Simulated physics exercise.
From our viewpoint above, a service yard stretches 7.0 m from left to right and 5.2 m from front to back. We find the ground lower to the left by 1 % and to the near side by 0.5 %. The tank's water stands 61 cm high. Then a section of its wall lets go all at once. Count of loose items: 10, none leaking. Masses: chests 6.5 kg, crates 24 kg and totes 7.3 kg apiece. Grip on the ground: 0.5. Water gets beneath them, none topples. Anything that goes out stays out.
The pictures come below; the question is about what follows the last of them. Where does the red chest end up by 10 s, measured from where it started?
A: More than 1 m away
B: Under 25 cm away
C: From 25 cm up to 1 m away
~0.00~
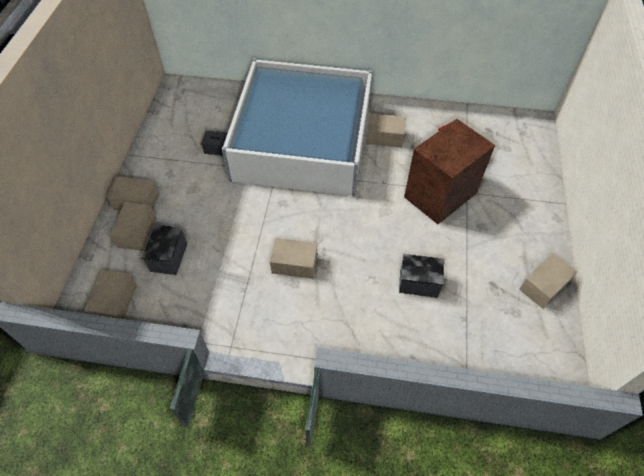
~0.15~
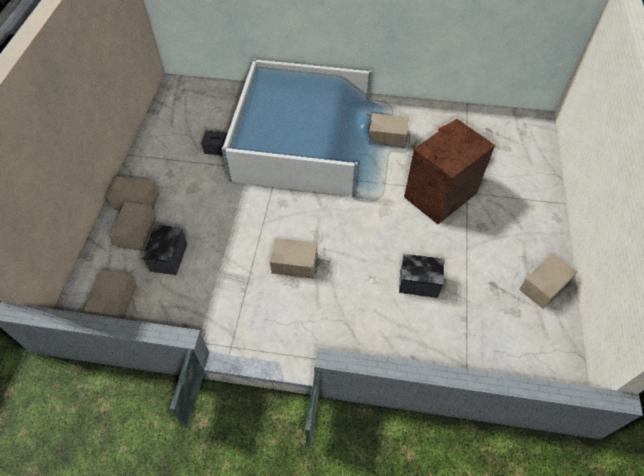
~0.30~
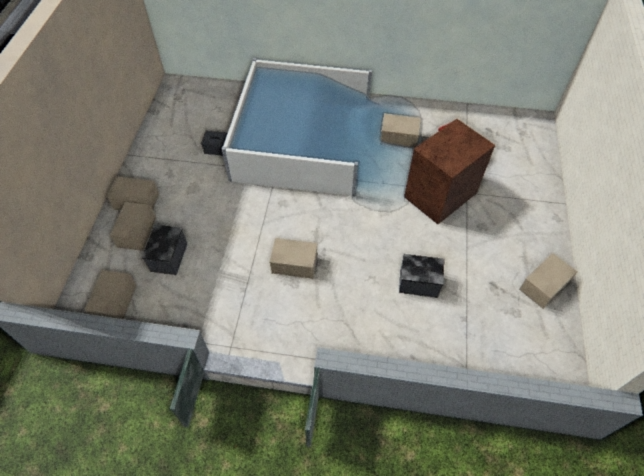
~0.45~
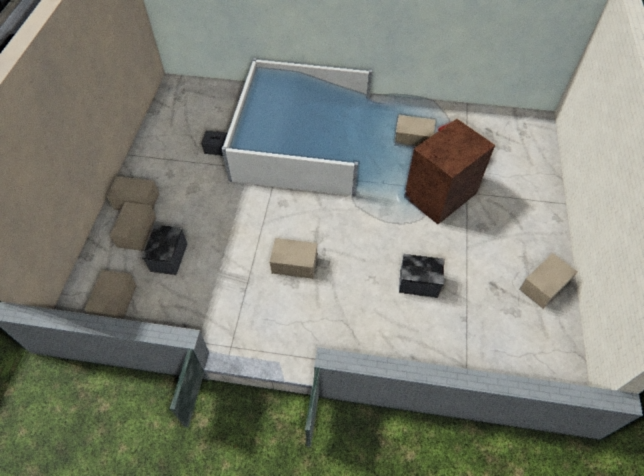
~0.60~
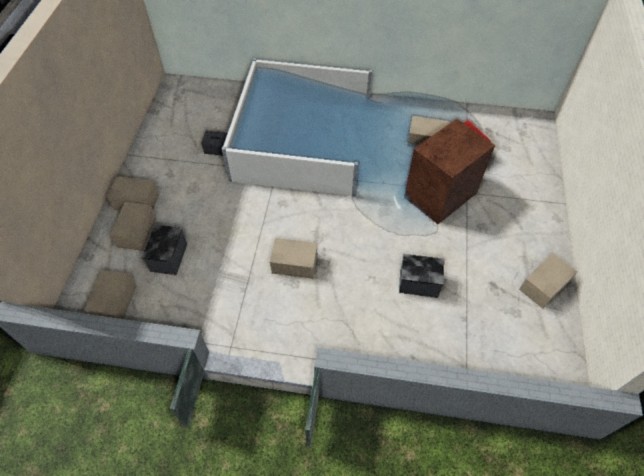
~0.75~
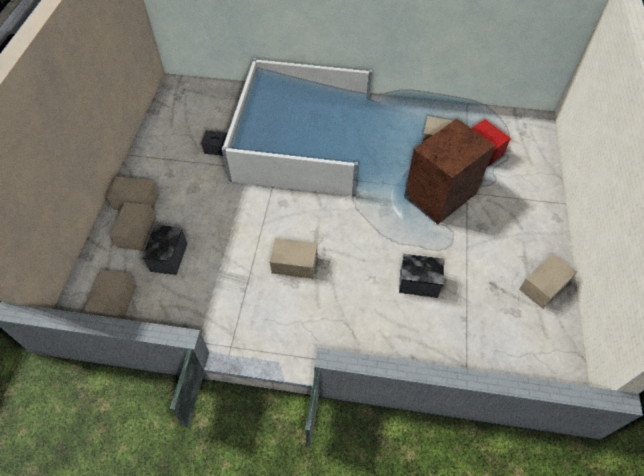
More than 1 m away.
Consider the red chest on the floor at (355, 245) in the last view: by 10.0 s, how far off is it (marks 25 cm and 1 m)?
Short answer: It drifts a great distance.
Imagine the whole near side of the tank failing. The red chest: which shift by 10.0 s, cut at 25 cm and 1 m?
The red chest remains in place.
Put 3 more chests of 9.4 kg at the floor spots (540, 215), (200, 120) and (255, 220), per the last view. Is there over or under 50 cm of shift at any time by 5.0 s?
Going through them in the order asked, they come out clear of the mark, shy of the mark and shy of the mark.
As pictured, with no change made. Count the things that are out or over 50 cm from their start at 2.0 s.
Tally: 3.
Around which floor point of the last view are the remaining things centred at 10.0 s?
That lands at roughly (174, 241).
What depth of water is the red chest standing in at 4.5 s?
About 17 cm.
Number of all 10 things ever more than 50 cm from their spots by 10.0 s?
6 of them.
After 2.0 s the red chest is near (560, 124), 1.5 m from its start, afloat; 0 of 10 are out; 2 afloat.
After 4.5 s the red chest is near (441, 324), 3.4 m from its start, afloat; 0 of 10 are out; 3 afloat.
After 7.0 s the red chest is near (202, 288), 4.6 m from its start, afloat; 0 of 10 are out; 4 afloat.
After 10.0 s the red chest is near (132, 276), 5.3 m from its start, afloat; 0 of 10 are out; 4 afloat.
